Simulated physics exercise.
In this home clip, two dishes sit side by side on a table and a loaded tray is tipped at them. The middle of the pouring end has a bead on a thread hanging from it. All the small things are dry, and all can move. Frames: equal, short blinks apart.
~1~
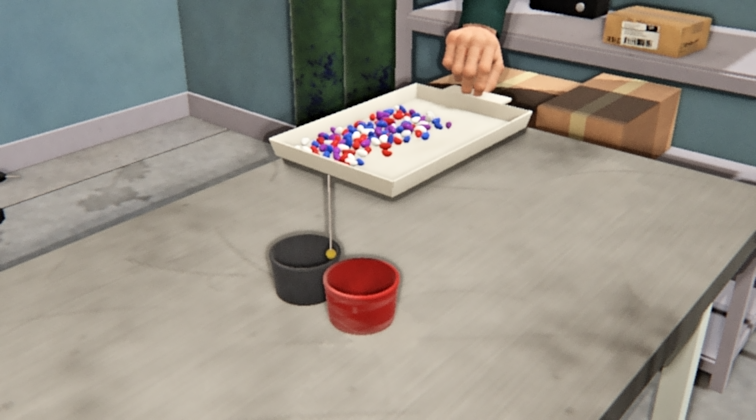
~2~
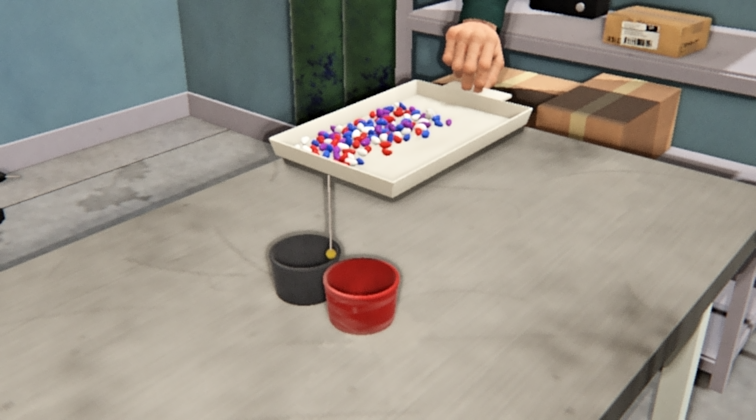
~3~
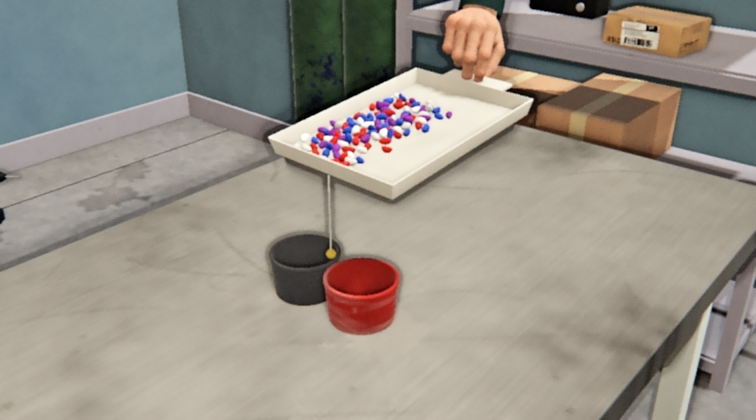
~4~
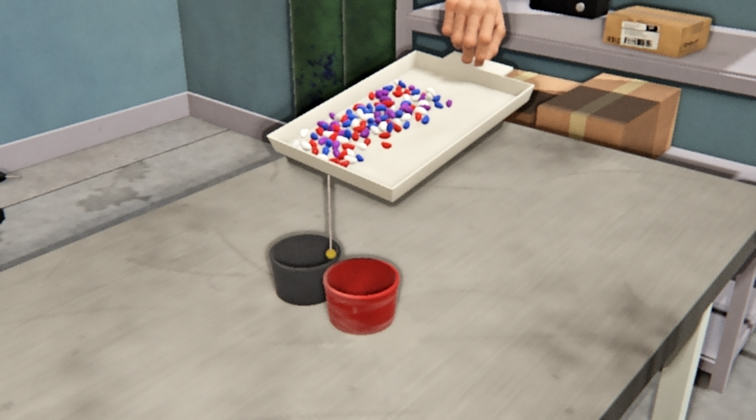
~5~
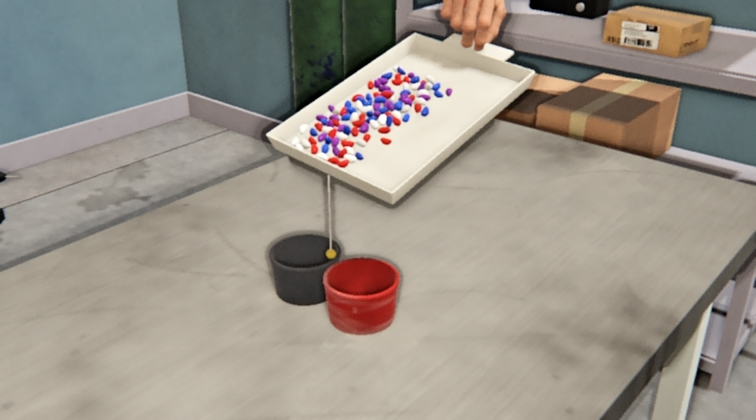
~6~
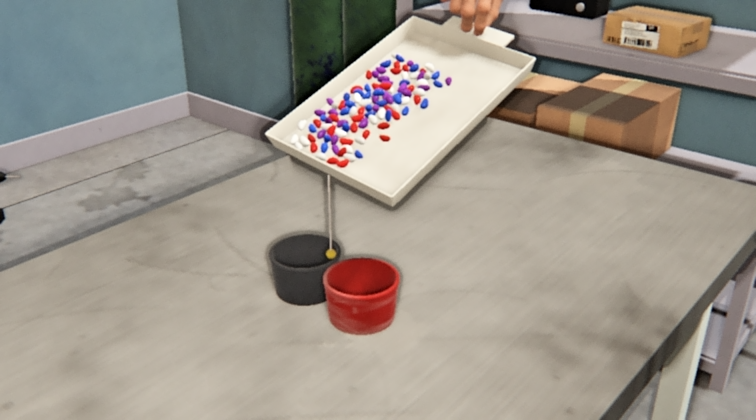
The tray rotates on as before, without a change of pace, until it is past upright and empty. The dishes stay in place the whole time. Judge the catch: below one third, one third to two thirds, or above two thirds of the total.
What lands in the dishes is going to come short of one third of the load.
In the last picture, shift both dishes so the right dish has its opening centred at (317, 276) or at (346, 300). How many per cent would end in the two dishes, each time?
About 20% on the first try and 60% on the second.
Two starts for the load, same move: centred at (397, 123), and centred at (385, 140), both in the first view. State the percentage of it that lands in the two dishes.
Around 30 in a hundred the first time, around 20 in a hundred the second.
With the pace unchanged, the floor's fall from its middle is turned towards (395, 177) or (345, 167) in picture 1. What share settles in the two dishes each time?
Roughly 40 percent, then 0 percent.
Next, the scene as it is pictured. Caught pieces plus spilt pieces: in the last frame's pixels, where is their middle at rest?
I'd place the middle at about (342, 345).
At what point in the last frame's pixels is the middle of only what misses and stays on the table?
Centre at rest: About (342, 356).
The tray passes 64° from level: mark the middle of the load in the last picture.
Somewhere near pixel (360, 148).
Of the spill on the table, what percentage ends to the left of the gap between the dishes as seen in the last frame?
It comes to near 50 percent of the spill.
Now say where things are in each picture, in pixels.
The first frame shows corners of the pouring end near (275, 138) and (393, 179), level; middle of the load near (371, 135), jelly beans; left dish near (281, 280); right dish near (337, 308); bead on its thread near (331, 254).
The second frame shows corners of the pouring end near (275, 138) and (392, 179), level; middle of the load near (371, 133).
The third frame shows corners of the pouring end near (275, 137) and (392, 182), tipped barely, lowest at the right corner; middle of the load near (371, 128).
The fourth frame shows corners of the pouring end near (274, 135) and (392, 185), tipped a little, lowest at the right corner; middle of the load near (371, 121).
The fifth frame shows corners of the pouring end near (273, 134) and (391, 189), tipped clearly, lowest at the right corner; middle of the load near (370, 114).
The sixth frame shows corners of the pouring end near (271, 133) and (391, 192), tipped clearly, lowest at the right corner; middle of the load near (369, 108); left dish near (281, 280); right dish near (337, 308).
Shortly afterwards, tray tipped steeply; all but a few on the tray; only a few in the air.
Next, tray tipped past a quarter turn; all but a few on the tray; only a few outside both; only a few in the air.
Some moments later, tray tipped past a quarter turn; near a quarter in the right dish; the bulk outside both.
In the end, tray tipped past a quarter turn; near a quarter in the right dish; none at all in the left dish; the bulk outside both.
